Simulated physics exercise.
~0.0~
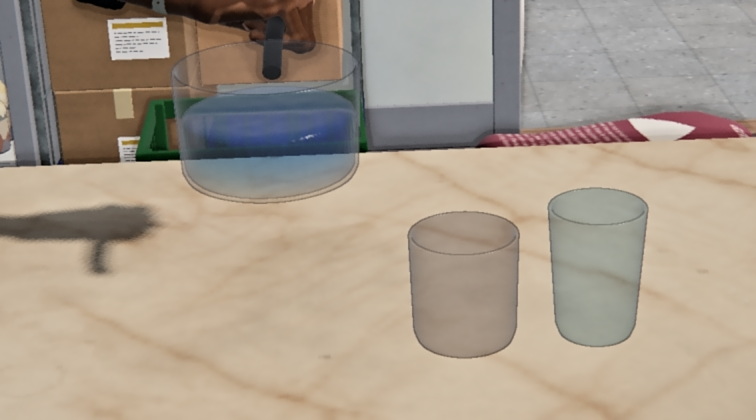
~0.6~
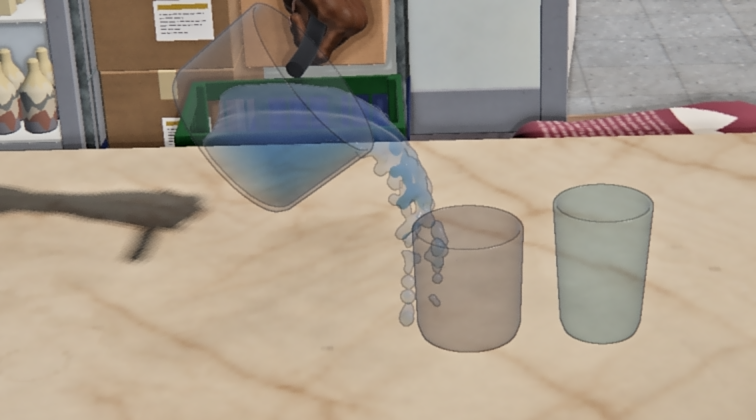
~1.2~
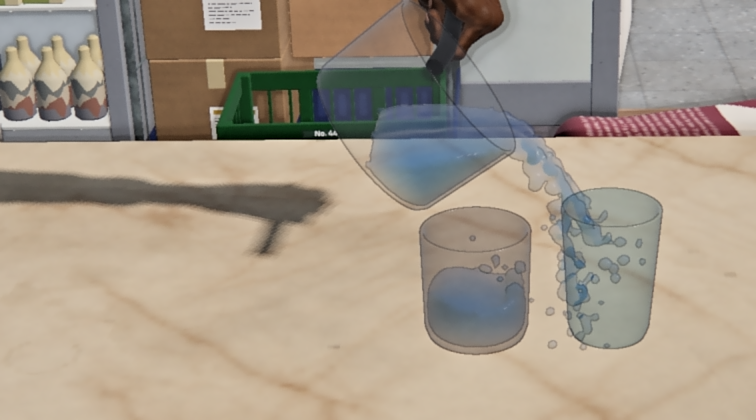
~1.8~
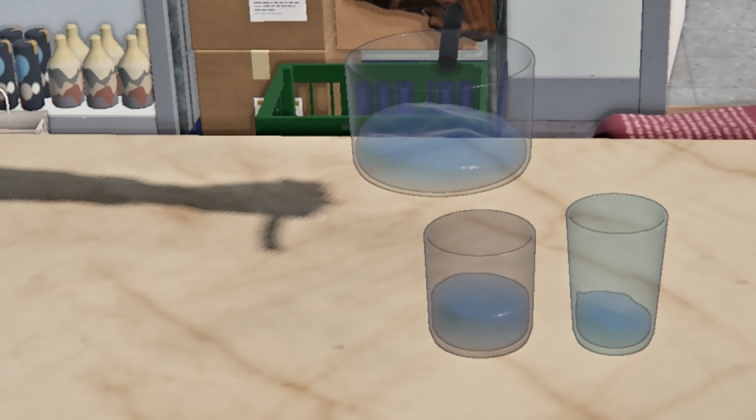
A hand tilts a clear pan, pouring blue water into two cups, then levels it.
